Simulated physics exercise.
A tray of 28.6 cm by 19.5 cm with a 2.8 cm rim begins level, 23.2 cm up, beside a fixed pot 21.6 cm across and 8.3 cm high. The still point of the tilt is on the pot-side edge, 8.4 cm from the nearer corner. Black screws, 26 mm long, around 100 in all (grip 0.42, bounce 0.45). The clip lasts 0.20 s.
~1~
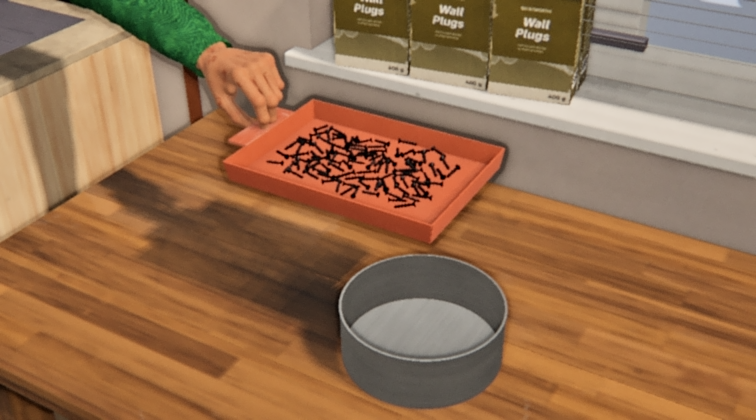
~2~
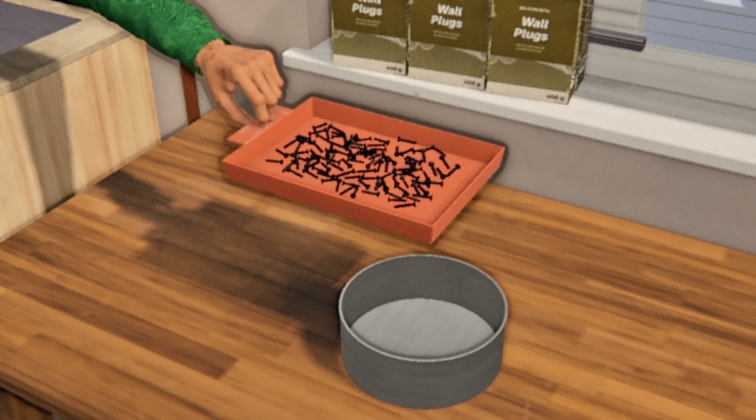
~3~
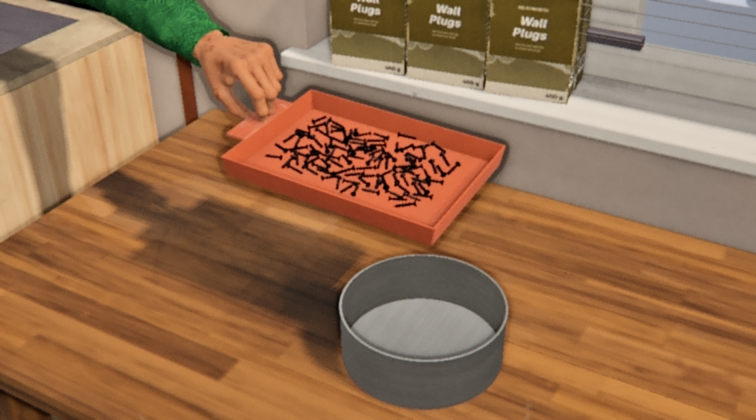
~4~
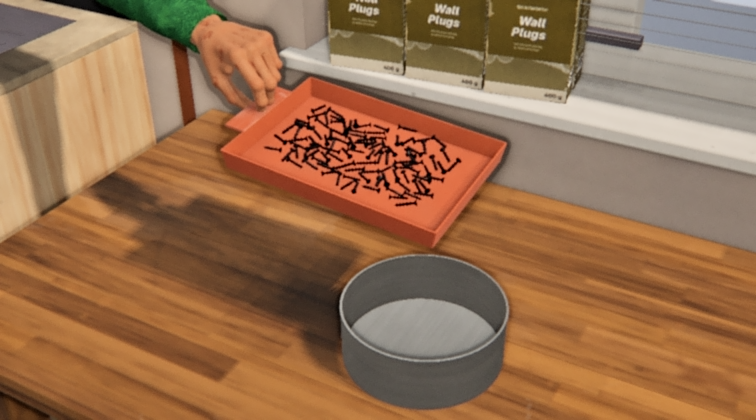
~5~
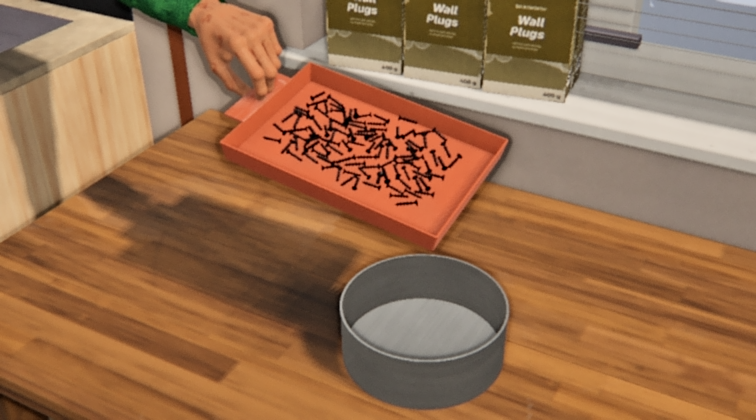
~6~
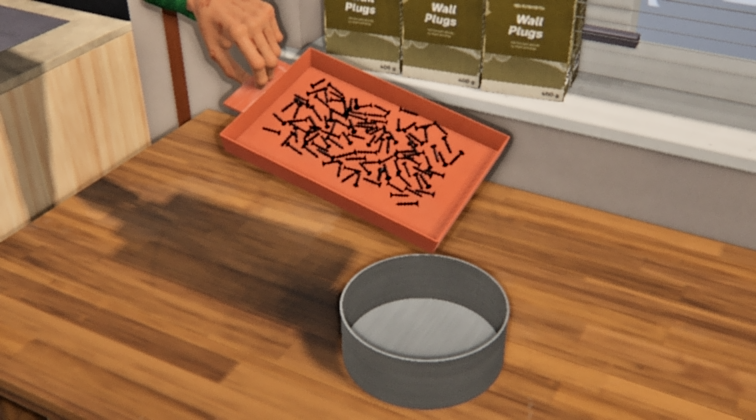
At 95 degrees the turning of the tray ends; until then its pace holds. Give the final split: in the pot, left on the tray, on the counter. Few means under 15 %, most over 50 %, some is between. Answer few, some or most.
In the pot: Most; left on the tray: Few; on the counter: Some.
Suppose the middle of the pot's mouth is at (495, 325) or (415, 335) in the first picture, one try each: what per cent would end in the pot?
About 75 and 95 per cent.
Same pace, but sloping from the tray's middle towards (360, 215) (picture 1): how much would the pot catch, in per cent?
About 90 per cent.
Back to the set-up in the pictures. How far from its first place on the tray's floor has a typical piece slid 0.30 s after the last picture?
About 8 cm.
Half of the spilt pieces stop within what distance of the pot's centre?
Some 18 cm.
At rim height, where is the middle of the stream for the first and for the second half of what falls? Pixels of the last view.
At about (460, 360), then at (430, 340).
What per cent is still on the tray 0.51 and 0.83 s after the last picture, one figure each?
In turn: 75, 10.
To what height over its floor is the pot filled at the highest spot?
Roughly 1.5 cm.
Then, 0.30 s after the last picture, tilt 55 degrees; the tray holds 100 %, the pot 0 %.
Then, 0.51 s after the last picture, tilt 82 degrees; the tray holds 75 %, the pot 0 %.
Then, 0.83 s after the last picture, tilt 95 degrees; the tray holds 10 %, the pot 45 %.
In the end, pot 60 %, tray 5 %, counter 40 %.
